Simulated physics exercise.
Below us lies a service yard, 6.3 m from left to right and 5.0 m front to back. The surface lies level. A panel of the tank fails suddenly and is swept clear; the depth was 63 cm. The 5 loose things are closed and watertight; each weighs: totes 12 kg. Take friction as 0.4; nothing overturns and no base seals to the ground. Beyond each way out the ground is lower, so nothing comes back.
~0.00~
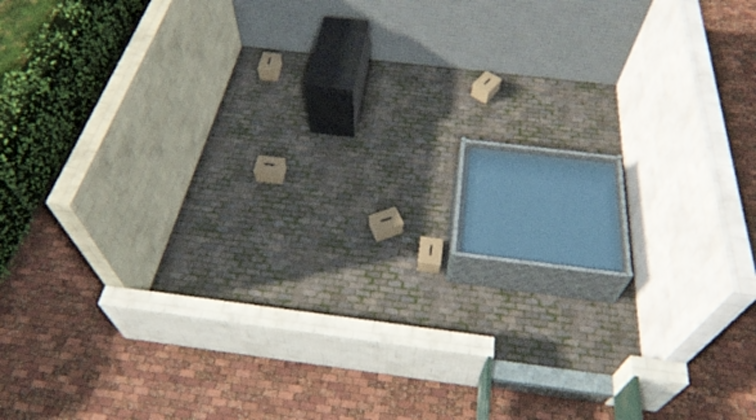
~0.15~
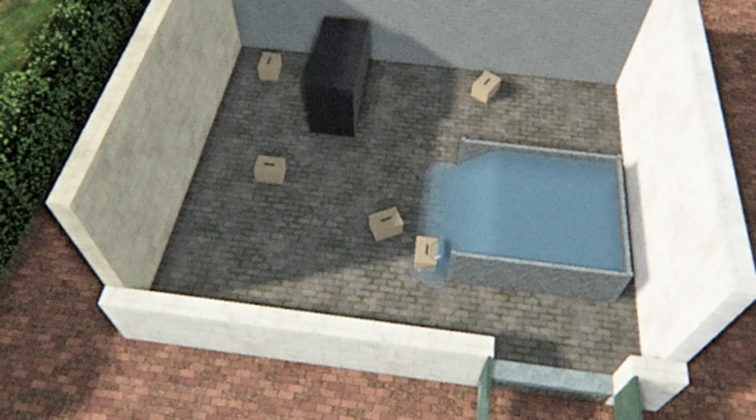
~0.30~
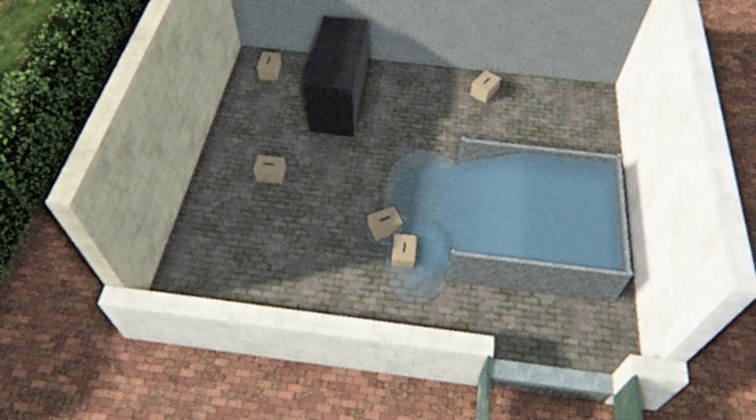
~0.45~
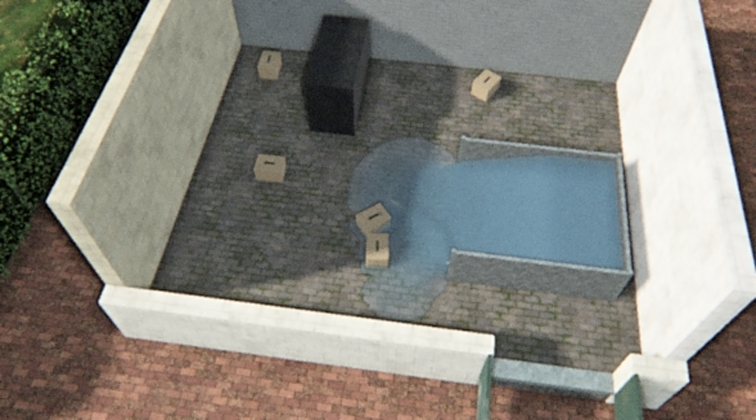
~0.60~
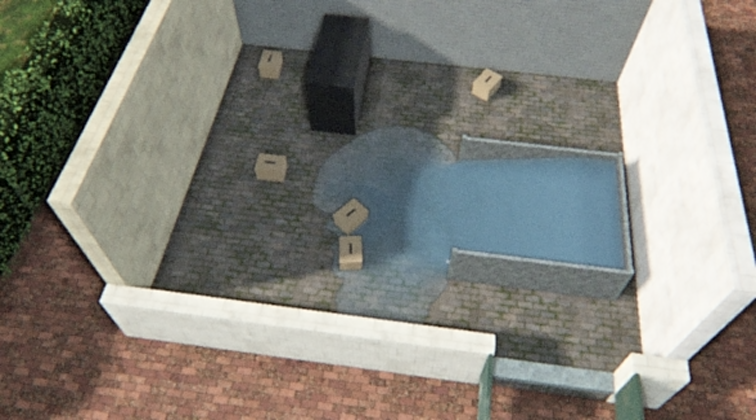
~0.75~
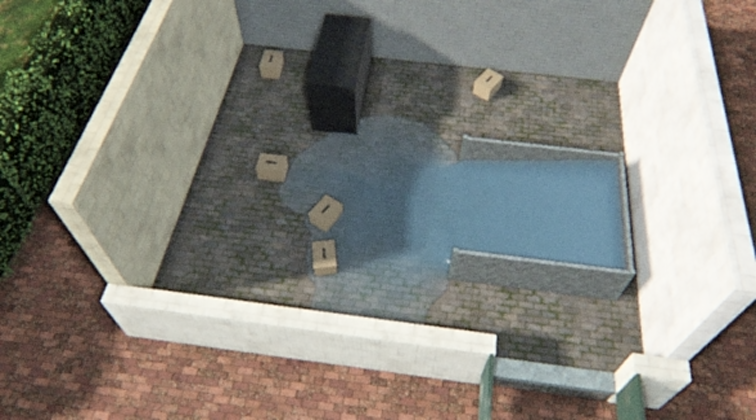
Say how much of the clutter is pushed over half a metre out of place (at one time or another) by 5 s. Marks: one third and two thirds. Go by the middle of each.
That comes to at least two thirds.
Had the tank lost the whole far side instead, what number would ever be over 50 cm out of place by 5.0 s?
In that case 3 of them.
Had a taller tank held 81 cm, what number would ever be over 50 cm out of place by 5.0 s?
In that case 5 of them.
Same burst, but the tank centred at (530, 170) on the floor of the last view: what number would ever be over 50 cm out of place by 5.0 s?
In that case 4 of them.
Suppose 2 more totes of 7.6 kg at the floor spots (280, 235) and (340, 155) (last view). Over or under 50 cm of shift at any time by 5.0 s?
In turn: More, past it.
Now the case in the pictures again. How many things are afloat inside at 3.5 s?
At that moment 4.
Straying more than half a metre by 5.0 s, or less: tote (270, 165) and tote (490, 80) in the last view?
In turn: Over, short of it.
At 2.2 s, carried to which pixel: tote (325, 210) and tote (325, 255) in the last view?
Around (189, 207) and (165, 279).
After 1.1 s 2 of 5 are over 50 cm from their spots; 0 afloat.
After 2.2 s 3 of 5 are over 50 cm from their spots; 3 afloat.
After 3.5 s 4 of 5 are over 50 cm from their spots; 4 afloat.
After 5.0 s 4 of 5 are over 50 cm from their spots, and 4 have been at some point; 4 afloat.
